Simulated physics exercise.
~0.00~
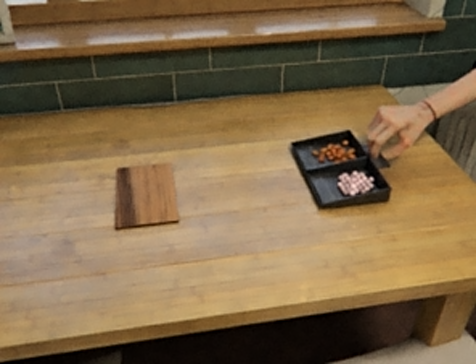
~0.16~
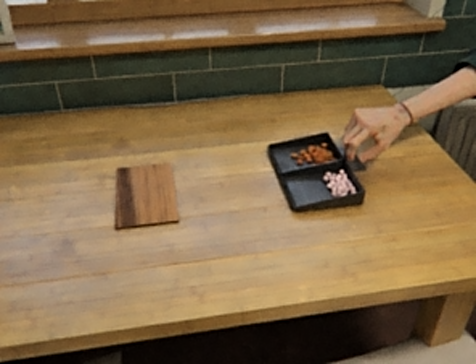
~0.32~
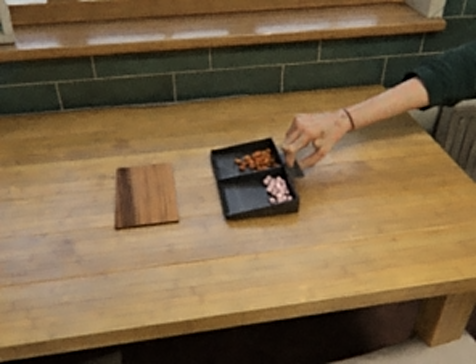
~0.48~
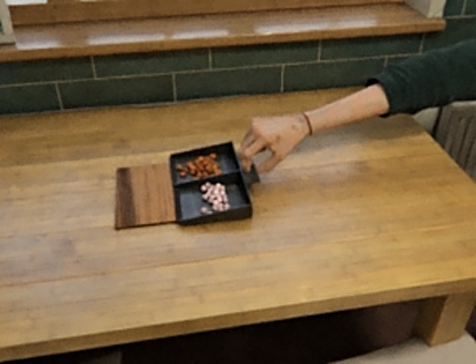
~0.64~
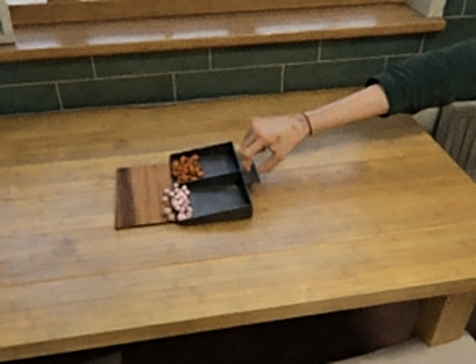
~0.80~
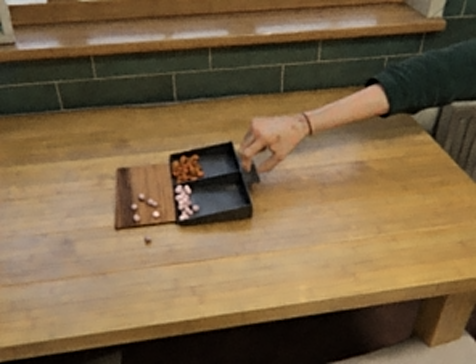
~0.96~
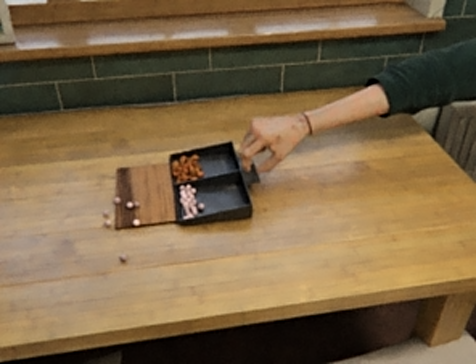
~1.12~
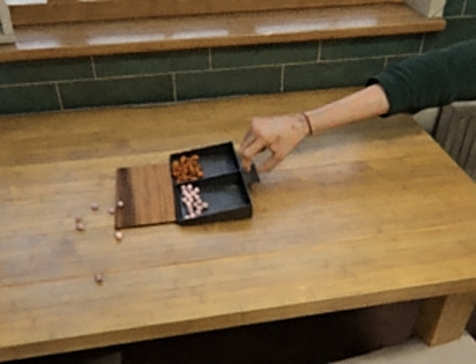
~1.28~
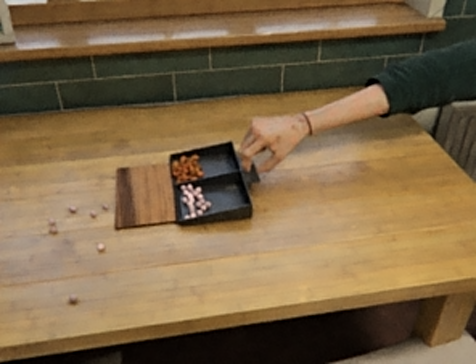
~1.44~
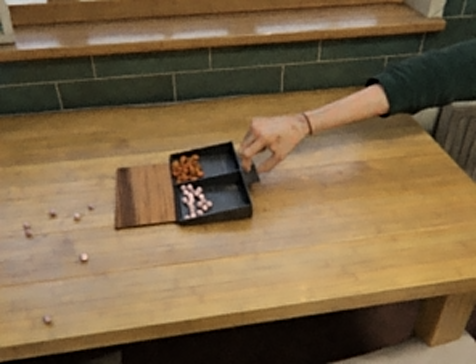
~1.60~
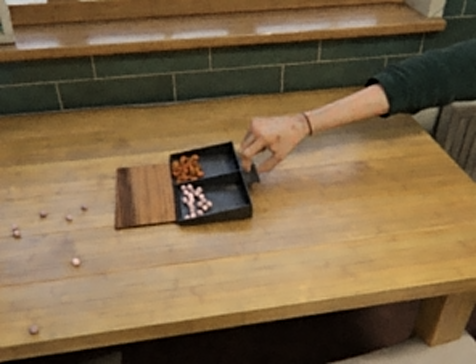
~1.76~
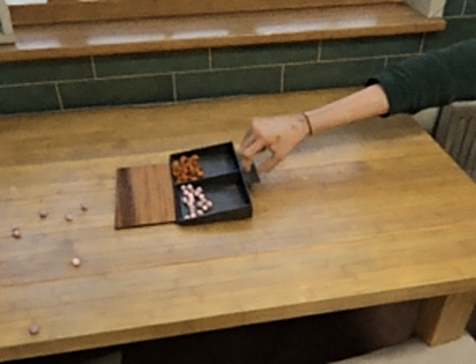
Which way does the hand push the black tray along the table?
The hand pushes the tray to the left, towards the flat wooden board.
